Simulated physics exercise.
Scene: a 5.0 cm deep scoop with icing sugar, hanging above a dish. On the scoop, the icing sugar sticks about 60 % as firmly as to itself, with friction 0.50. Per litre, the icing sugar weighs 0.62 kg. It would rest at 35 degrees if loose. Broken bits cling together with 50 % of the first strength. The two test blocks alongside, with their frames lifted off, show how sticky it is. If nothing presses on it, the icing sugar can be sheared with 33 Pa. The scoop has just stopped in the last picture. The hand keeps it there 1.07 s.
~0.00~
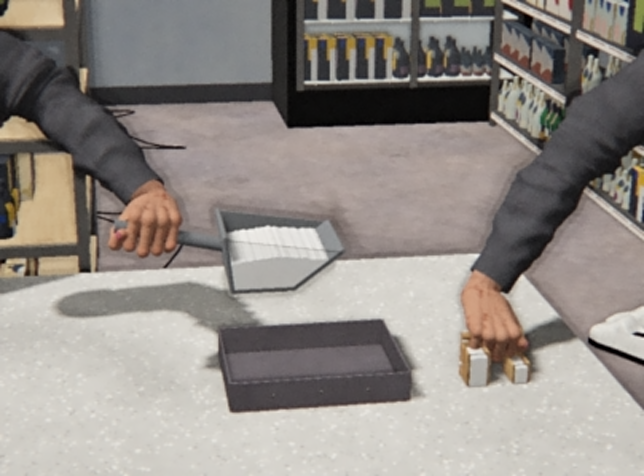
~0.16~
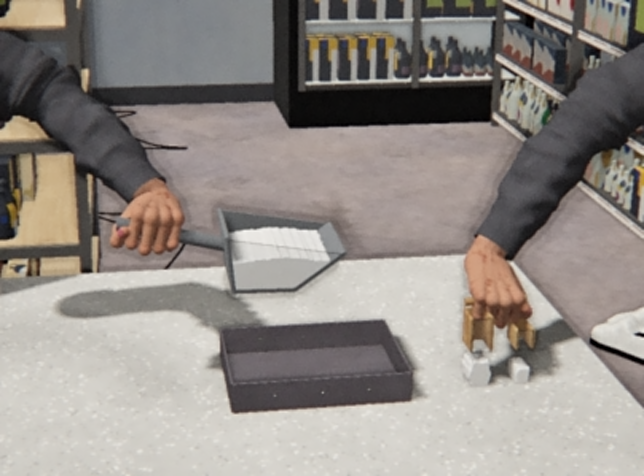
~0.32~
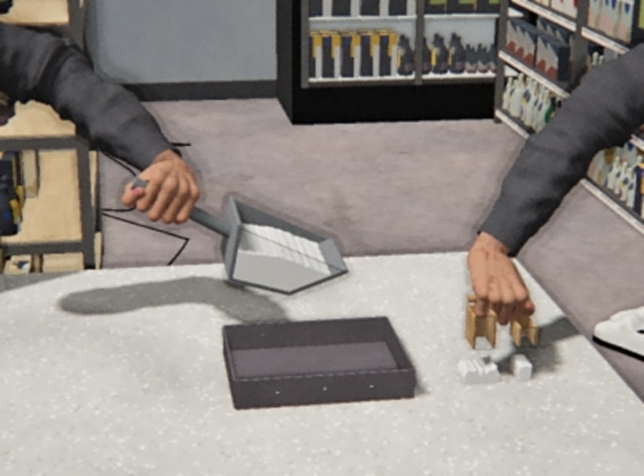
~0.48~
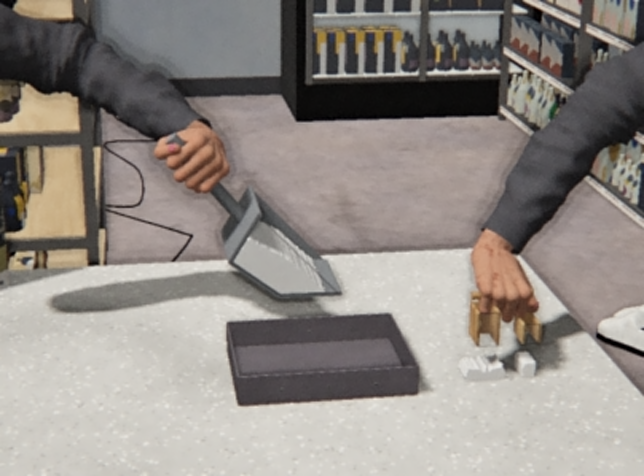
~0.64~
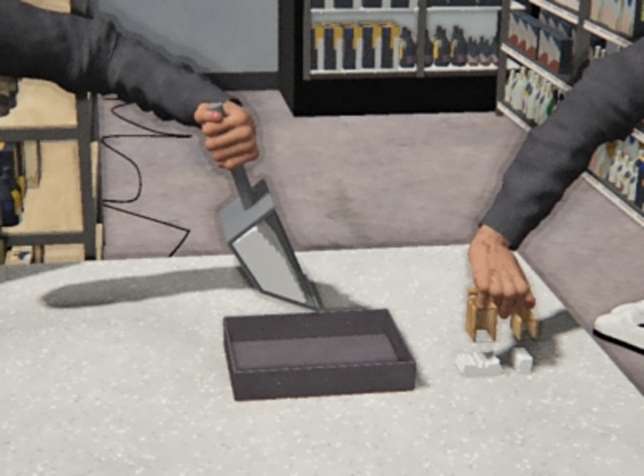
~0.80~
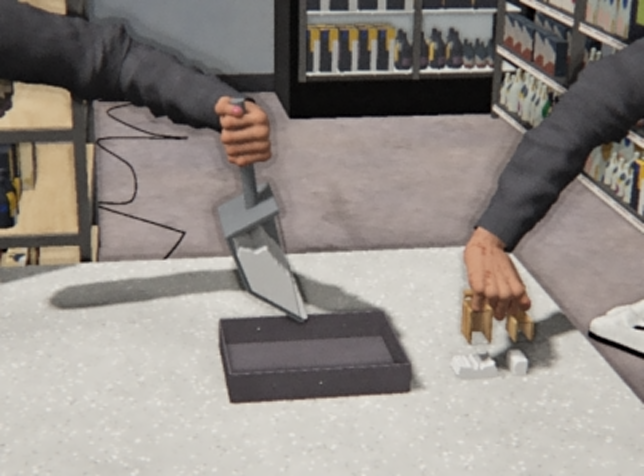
In this clip, a hand on the right lifts small tan moulds off two white blocks, and the left one slumps into pieces, while a hand on the left tilts a grey scoop of white powder steeply above a dark dish.
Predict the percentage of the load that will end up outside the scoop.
About 93 %.
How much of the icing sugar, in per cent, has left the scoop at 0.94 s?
25 per cent.
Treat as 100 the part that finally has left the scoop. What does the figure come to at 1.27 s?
About 90 %.
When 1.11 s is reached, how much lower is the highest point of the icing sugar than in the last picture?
The gap comes to some 5.5 centimetres.
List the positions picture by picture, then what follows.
The first picture shows lip at (342, 250), tilt 0 degrees; top of the icing sugar at (286, 257); blocks stand 4.6 cm, 2.5 cm (left to right).
The second picture shows lip at (344, 252), tilt 1 degrees; top of the icing sugar at (275, 258); blocks stand 4.0 cm, 2.5 cm (left to right).
The third picture shows lip at (346, 270), tilt 17 degrees; top of the icing sugar at (242, 253); blocks stand 2.4 cm, 2.5 cm (left to right).
The fourth picture shows lip at (340, 292), tilt 38 degrees; top of the icing sugar at (251, 240); blocks stand 2.2 cm, 2.5 cm (left to right).
The fifth picture shows lip at (319, 308), tilt 59 degrees; top of the icing sugar at (255, 230); blocks stand 2.2 cm, 2.5 cm (left to right).
The sixth picture shows lip at (303, 318), tilt 69 degrees; top of the icing sugar at (243, 250); blocks stand 2.2 cm, 2.5 cm (left to right).
After 0.94 s, the scoop is at 69 degrees and 27 % has left it.
After 1.11 s, the scoop is at 69 degrees and 68 % has left it.
After 1.27 s, the scoop is at 69 degrees and 83 % has left it.
After 1.44 s, the scoop is at 69 degrees and 92 % has left it.
After 1.92 s, at the end, the scoop is at 69 degrees and 93 % has left it.
